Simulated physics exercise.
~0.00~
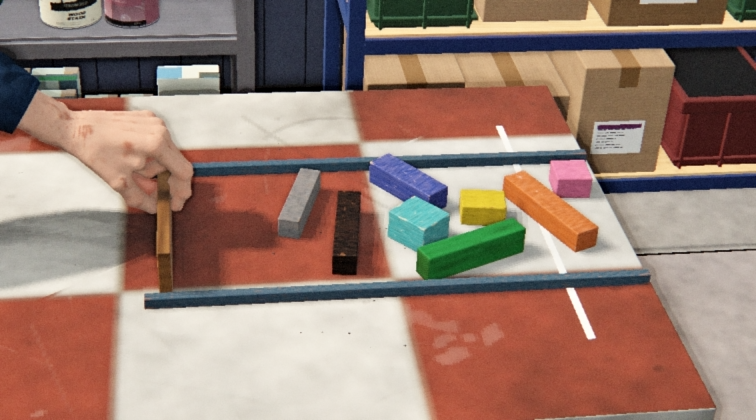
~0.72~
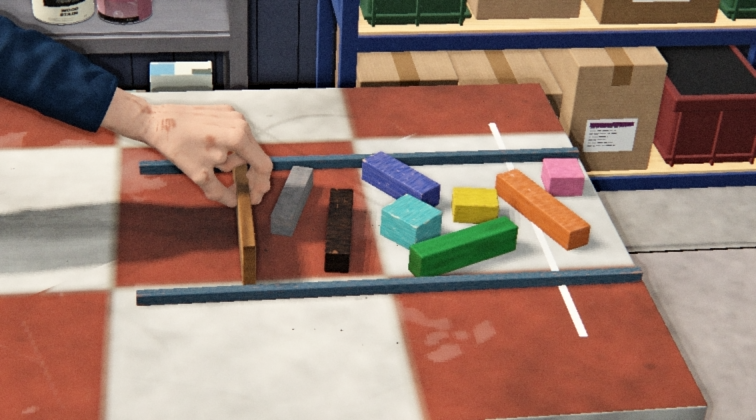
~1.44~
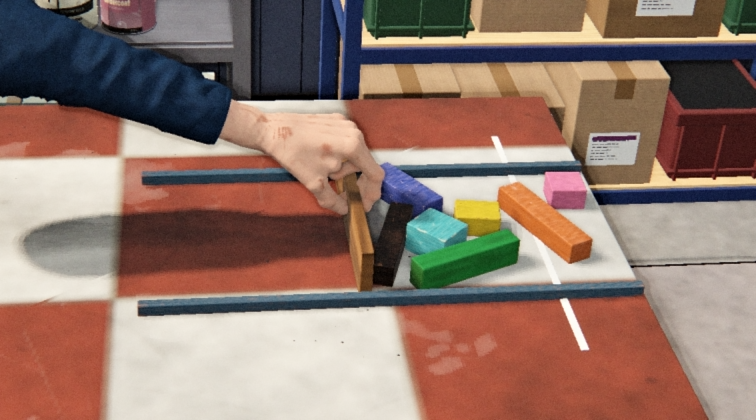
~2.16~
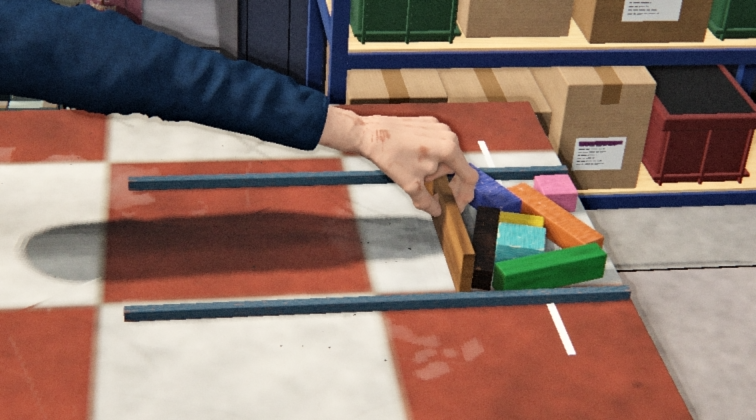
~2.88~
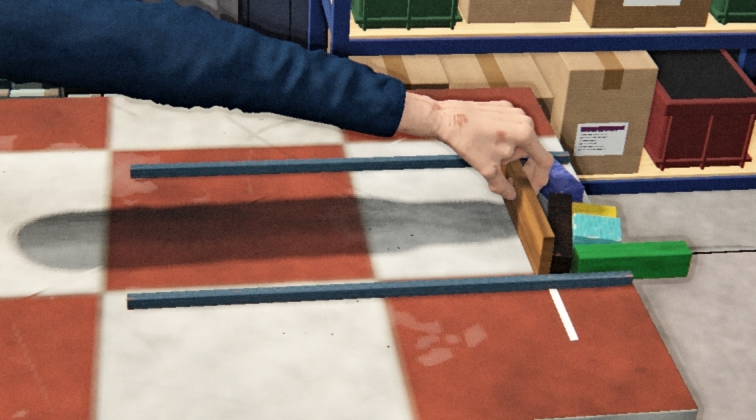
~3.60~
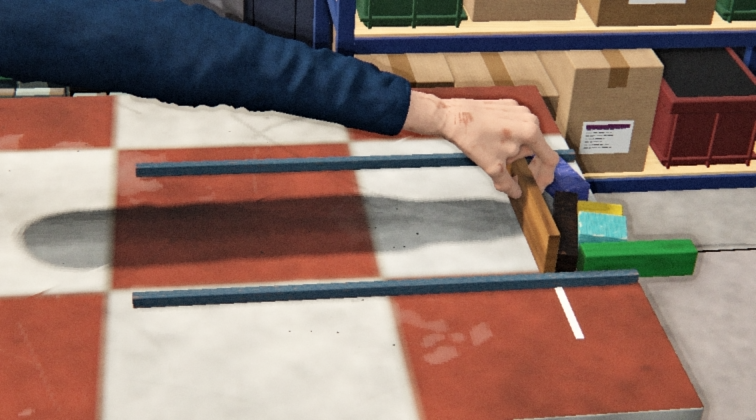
The footage shows a hand sliding an upright wooden board rightward along a channel, bunching colourful bars and blocks toward the table's end; the orange bar and pink block drop off, and the board stops with the green bar jutting past the edge.
